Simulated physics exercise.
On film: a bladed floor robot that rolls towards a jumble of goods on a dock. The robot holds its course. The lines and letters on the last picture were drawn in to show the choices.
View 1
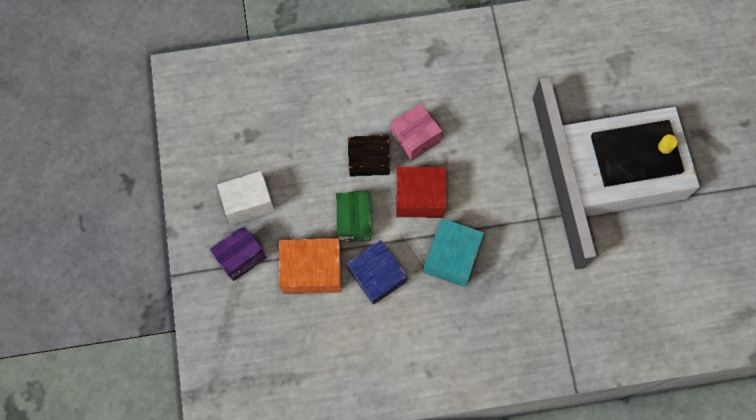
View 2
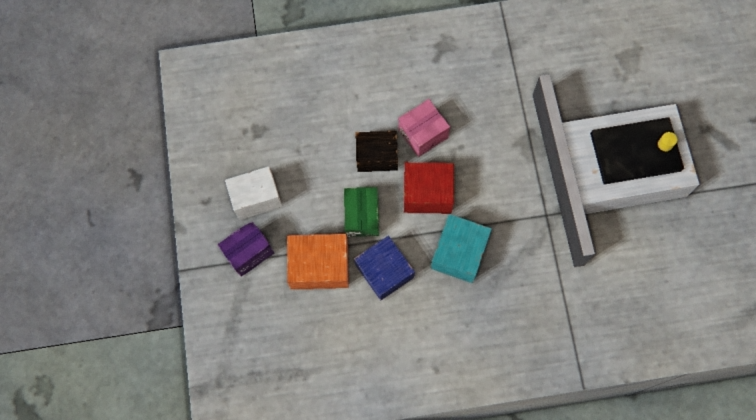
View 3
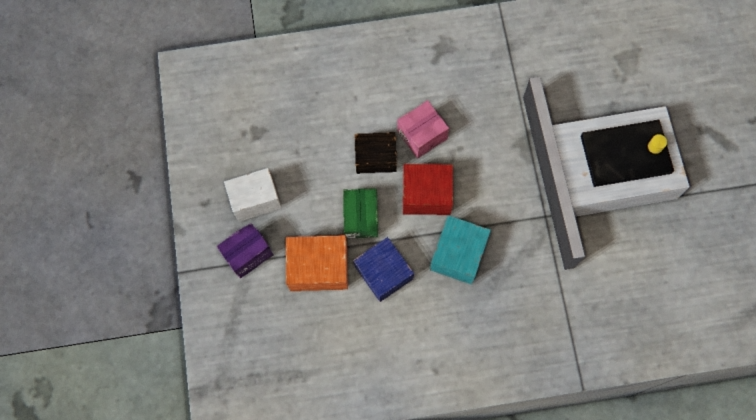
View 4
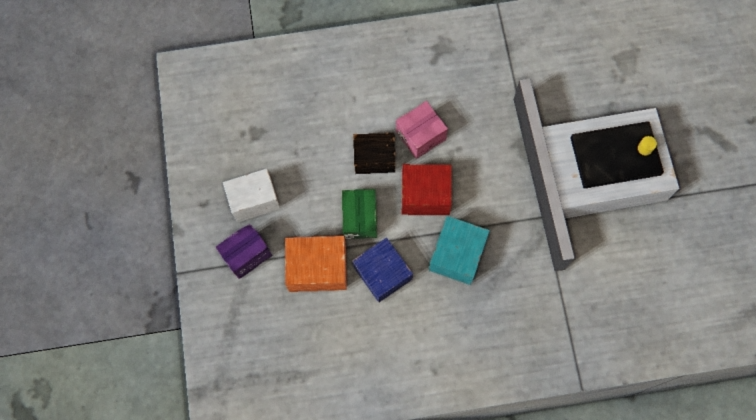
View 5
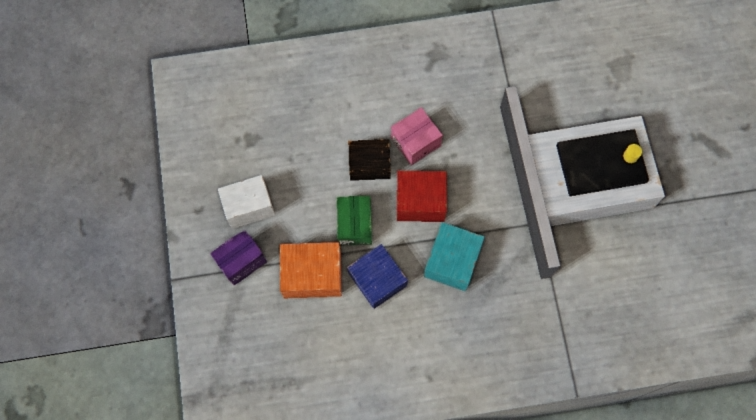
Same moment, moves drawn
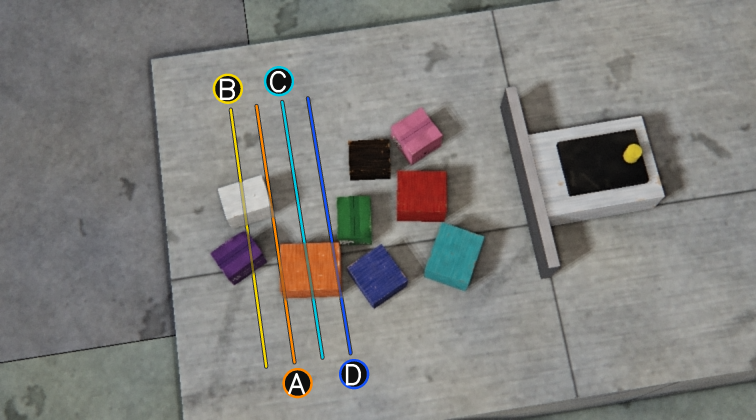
A white bladed floor robot rolling slowly left across a grey dock towards a jumble of coloured boxes, which stay unmoved.
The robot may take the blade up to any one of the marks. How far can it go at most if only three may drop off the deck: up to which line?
It can go as far as B.
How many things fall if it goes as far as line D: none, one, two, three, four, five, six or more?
The count is none.
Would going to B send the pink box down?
No.
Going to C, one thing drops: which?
The purple box goes over.
On the marked copy, A at (275, 228); B at (248, 232); C at (302, 224); D at (328, 220).
Taking B. A third of the way, robot (495, 178); pink box (391, 134); blue crate (369, 277).
Two thirds of the way, robot (394, 194); purple box (171, 257); orange crate (218, 289).
When it is over, robot (312, 206); white crate over the edge; orange crate over the edge; three fallen.
As for the rest, A is within the limit but short; C is within the limit but short; D is within the limit but short.
